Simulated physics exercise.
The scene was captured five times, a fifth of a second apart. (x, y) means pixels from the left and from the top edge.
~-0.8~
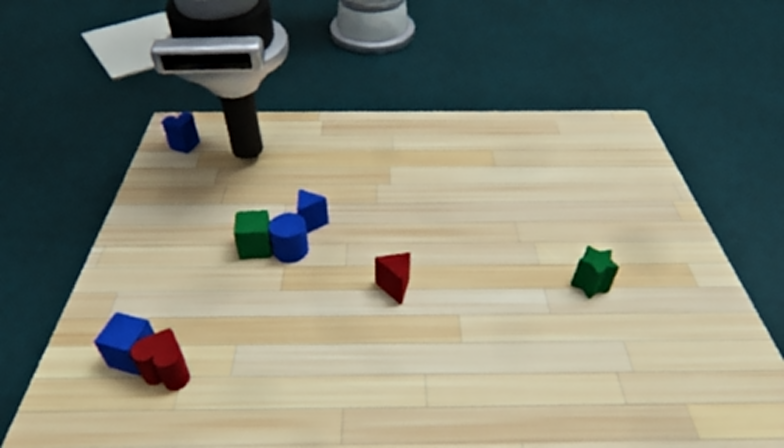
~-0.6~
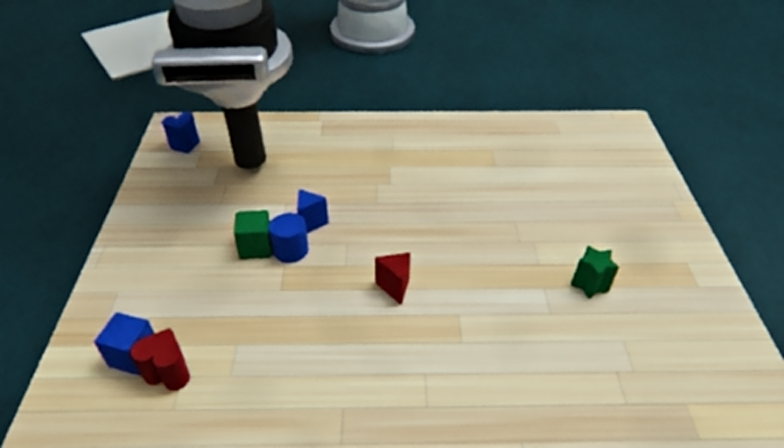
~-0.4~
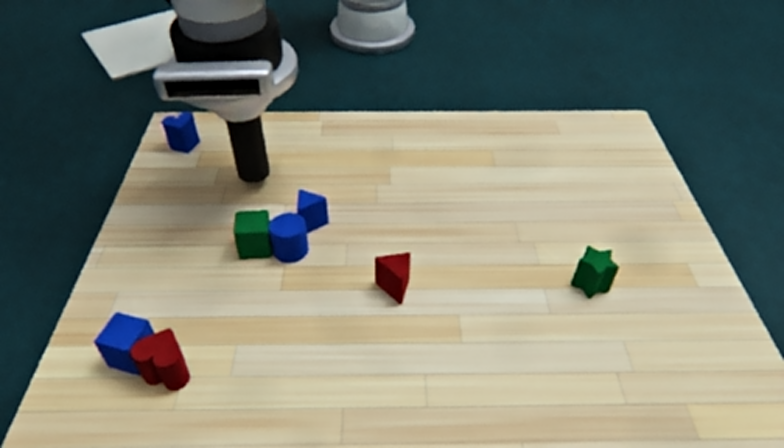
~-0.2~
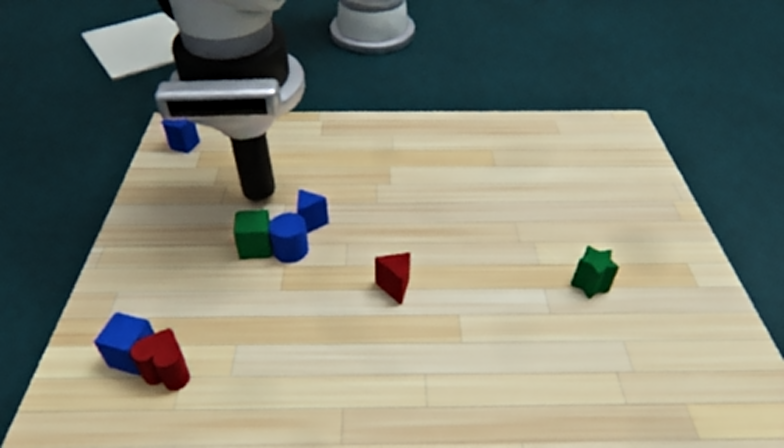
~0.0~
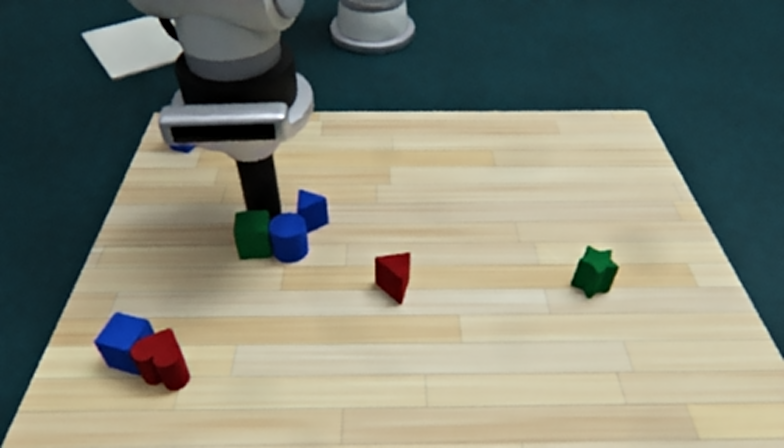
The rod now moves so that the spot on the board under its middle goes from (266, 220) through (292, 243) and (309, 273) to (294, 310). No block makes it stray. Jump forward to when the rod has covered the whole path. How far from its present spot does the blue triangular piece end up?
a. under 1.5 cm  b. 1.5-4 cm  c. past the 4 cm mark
My answer is option a.
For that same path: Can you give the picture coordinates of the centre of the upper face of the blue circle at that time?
It is going to be at (326, 296).
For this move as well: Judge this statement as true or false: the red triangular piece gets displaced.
It is false.
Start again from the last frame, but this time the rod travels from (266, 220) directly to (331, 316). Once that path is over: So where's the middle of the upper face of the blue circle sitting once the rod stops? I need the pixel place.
About (369, 288).
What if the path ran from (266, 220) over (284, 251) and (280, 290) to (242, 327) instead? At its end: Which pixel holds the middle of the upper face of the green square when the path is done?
Final place: (243, 242).
What follows on the original path. One third of the way, rod (291, 235); green square (252, 229), turned 45° clockwise; blue circle (303, 241); blue triangular piece (311, 200), turned 25° anticlockwise.
Two thirds of the way, rod (308, 265); green square (252, 229), turned 45° clockwise; blue circle (321, 273); blue triangular piece (311, 200), turned 25° anticlockwise.
At the end, rod (292, 301); green square (252, 229), turned 45° clockwise; blue circle (326, 296); blue triangular piece (311, 200), turned 25° anticlockwise; red triangular piece still.
